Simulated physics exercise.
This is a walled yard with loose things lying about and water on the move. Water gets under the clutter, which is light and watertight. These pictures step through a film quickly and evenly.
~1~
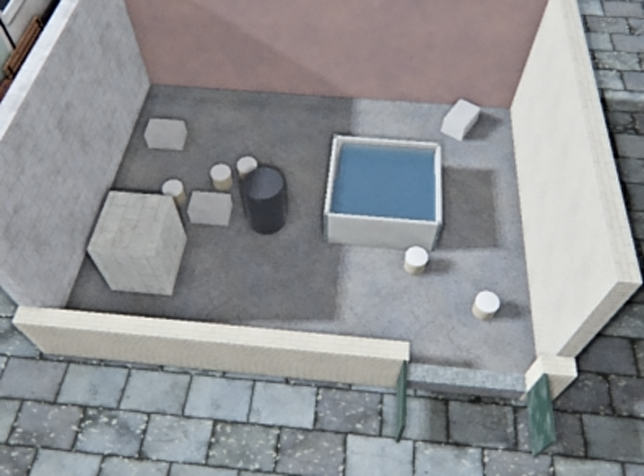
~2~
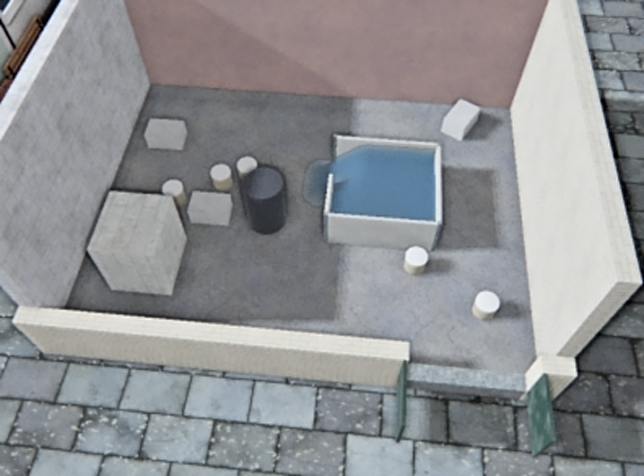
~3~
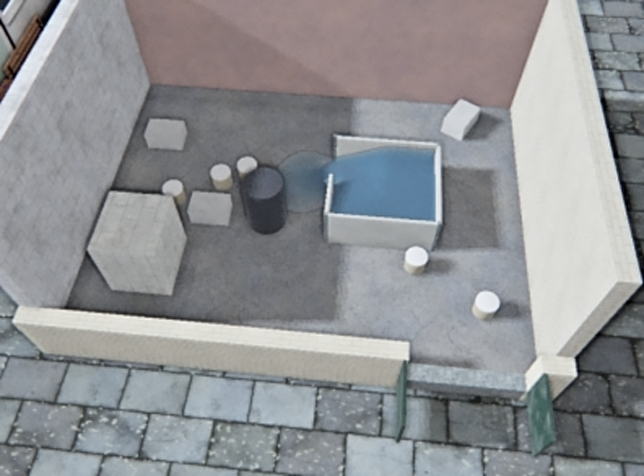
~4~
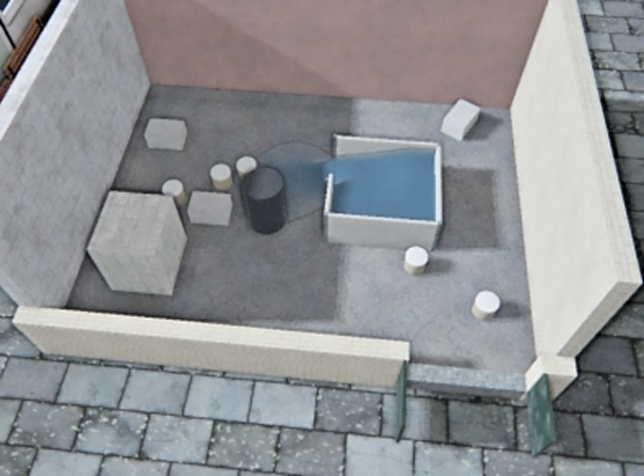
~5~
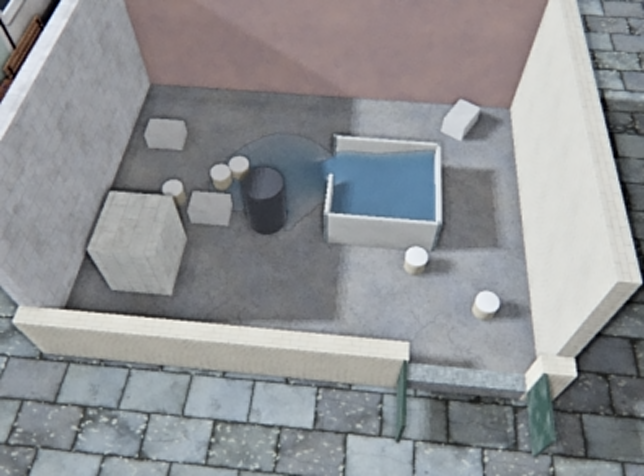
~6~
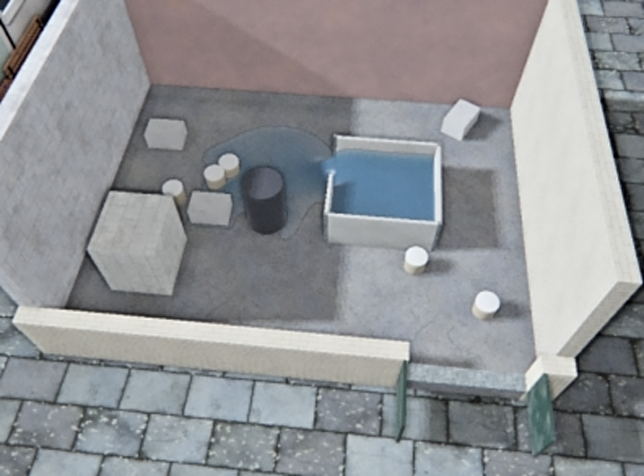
A walled yard with pale side walls, a pinkish back wall and grey paving outside is seen from above by a still camera. A white-rimmed tank of blue water stands right of centre, with a dark cylinder, small pale cylinders and grey blocks to its left. Water pours from the tank's left side, spreads leftward around the dark cylinder, and two pale cylinders shift slightly left.
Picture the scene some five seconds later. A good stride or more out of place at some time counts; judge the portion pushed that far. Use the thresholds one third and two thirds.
I'd put it between one third and two thirds.
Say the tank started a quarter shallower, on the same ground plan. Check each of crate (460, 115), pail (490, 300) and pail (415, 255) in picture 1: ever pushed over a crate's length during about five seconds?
Fell short, fell short, fell short.
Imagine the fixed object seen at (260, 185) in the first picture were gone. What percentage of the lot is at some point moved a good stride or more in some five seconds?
Near 50 in a hundred.
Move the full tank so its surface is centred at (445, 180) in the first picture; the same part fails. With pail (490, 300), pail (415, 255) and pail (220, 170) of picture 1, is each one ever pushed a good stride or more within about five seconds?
Short of it, short of it, covered the distance.
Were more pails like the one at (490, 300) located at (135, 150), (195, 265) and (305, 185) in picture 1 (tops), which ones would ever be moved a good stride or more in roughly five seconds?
Results - 1: Ends up far away; 2: Doesn't go far; 3: Ends up far away.
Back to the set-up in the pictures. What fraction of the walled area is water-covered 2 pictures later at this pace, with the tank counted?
25 in a hundred, roughly.
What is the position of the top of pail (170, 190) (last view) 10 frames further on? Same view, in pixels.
It should be near (107, 192).
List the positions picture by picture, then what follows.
The first frame shows a pail at (247, 164), on the bottom; a pail at (221, 172) rests on the ground; 0 of 8 have shifted.
The second frame shows a pail at (247, 164) rests on the ground; a pail at (221, 172), on the bottom; 0 of 8 have shifted.
The third frame shows a pail at (247, 164) rests on the ground; a pail at (221, 172), on the bottom; 0 of 8 have shifted.
The fourth frame shows a pail at (246, 164) rests on the ground; a pail at (221, 172) rests on the ground; 0 of 8 have shifted.
The fifth frame shows a pail at (239, 164) rests on the ground, close to its start; a pail at (220, 172) rests on the ground; 1 of 8 have shifted.
The sixth frame shows a pail at (229, 161), on the bottom, a stride from its start; a pail at (214, 172), on the bottom, close to its start; 2 of 8 have shifted.
A moment on, 1 of 8 are well off their spots; 0 afloat.
Next, 3 of 8 are well off their spots; 4 afloat.
Later, 3 of 8 are well off their spots; 3 afloat.
In the end, 4 of 8 are well off their spots, and 4 have been at some point; 4 afloat.
